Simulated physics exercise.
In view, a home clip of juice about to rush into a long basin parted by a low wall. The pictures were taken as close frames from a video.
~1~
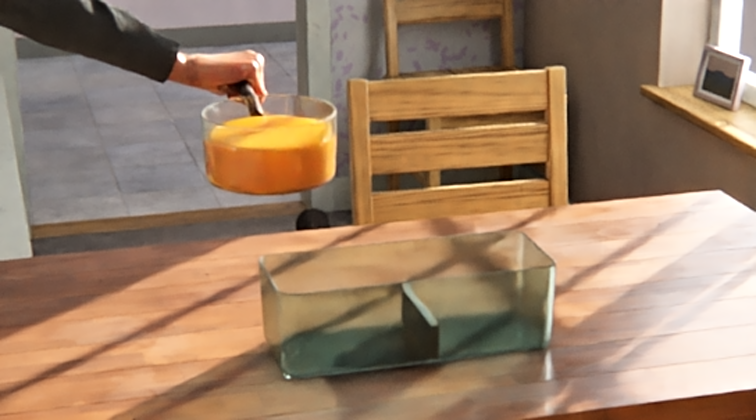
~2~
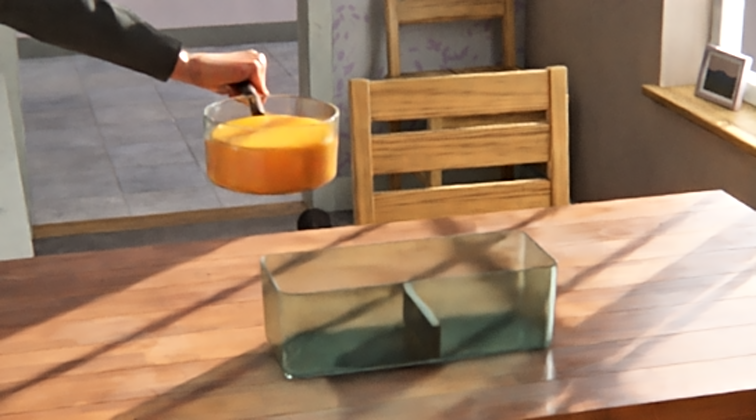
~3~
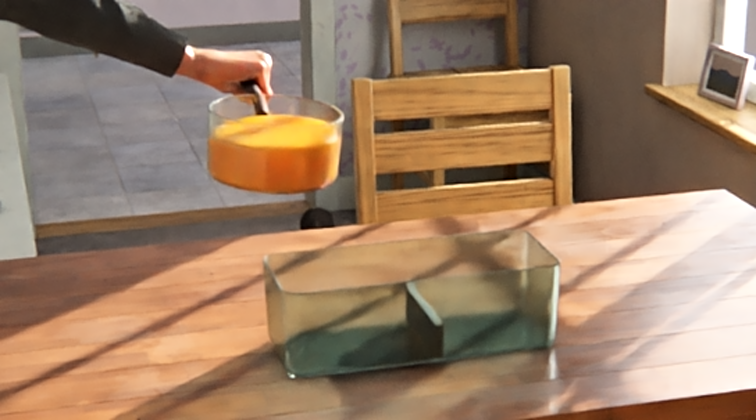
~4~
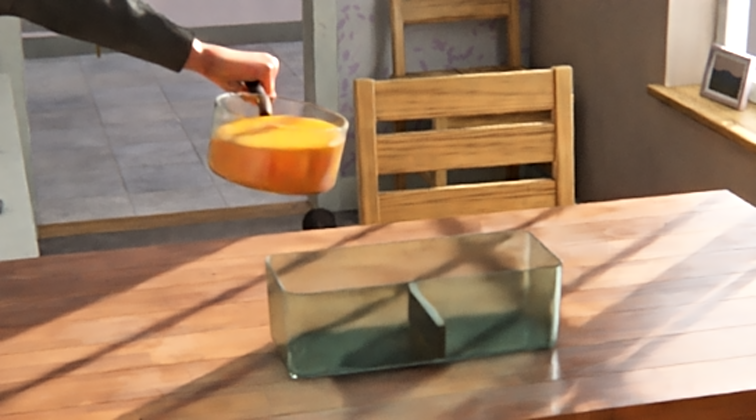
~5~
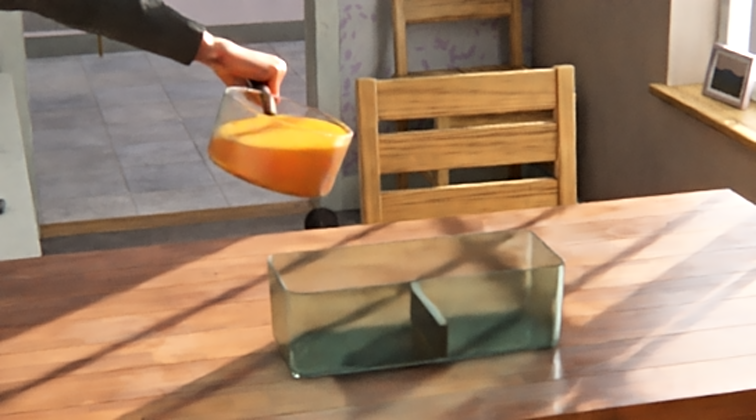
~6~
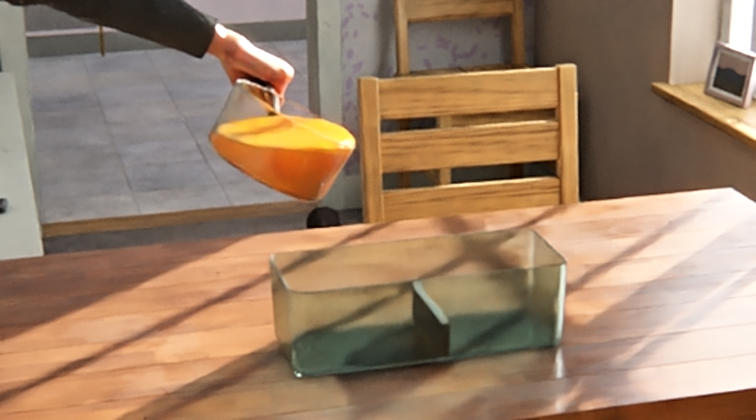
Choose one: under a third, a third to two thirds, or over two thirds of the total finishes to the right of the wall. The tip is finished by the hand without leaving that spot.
Under a third finishes to the right of the wall.
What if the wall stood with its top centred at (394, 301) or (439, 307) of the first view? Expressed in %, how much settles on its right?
Try 1: About 25 percent; try 2: About 15 percent.
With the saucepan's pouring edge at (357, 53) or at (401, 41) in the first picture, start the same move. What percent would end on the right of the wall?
Near 45 per cent for the first start, near 80 per cent for the second.
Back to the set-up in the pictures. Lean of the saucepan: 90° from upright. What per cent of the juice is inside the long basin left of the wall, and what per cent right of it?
About 20 per cent left, 0 per cent right.
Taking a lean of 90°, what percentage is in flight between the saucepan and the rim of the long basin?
That works out near 45 percent.
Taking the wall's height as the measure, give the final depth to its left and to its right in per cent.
Left 70 %, right 10 %.
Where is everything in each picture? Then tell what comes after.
In the first picture, it leans 0°; its right rim is at (333, 108); the juice meets the walls at (205, 136) and (330, 127); the long basin's rim runs from (268, 277) to (539, 248); the wall's top is at (420, 306).
In the second picture, it leans 1°; its right rim is at (335, 110); the juice meets the walls at (207, 136) and (332, 127).
In the third picture, it leans 5°; its right rim is at (340, 113); the juice meets the walls at (210, 134) and (336, 127).
In the fourth picture, it leans 12°; its right rim is at (345, 121); the juice meets the walls at (213, 135) and (340, 129).
In the fifth picture, it leans 21°; its right rim is at (349, 131); the juice meets the walls at (213, 135) and (345, 130).
In the sixth picture, it leans 31°; its right rim is at (351, 143); the juice meets the walls at (214, 132) and (349, 135); 1 per cent is over the edge.
A moment on, the saucepan is tipped on its side and 33 per cent is still to pour, 22 is left of the wall and 0 right of it.
Next, the saucepan is tipped right over and 7 per cent is still to pour, 77 is left of the wall and 2 right of it.
Then the saucepan is tipped right over and 0 per cent is still to pour, 86 is left of the wall and 8 right of it.
Later the saucepan is tipped right over and 0 per cent is still to pour, 86 is left of the wall and 10 right of it.
In the end 86 per cent lies left of the wall, 10 right of it and 4 outside.
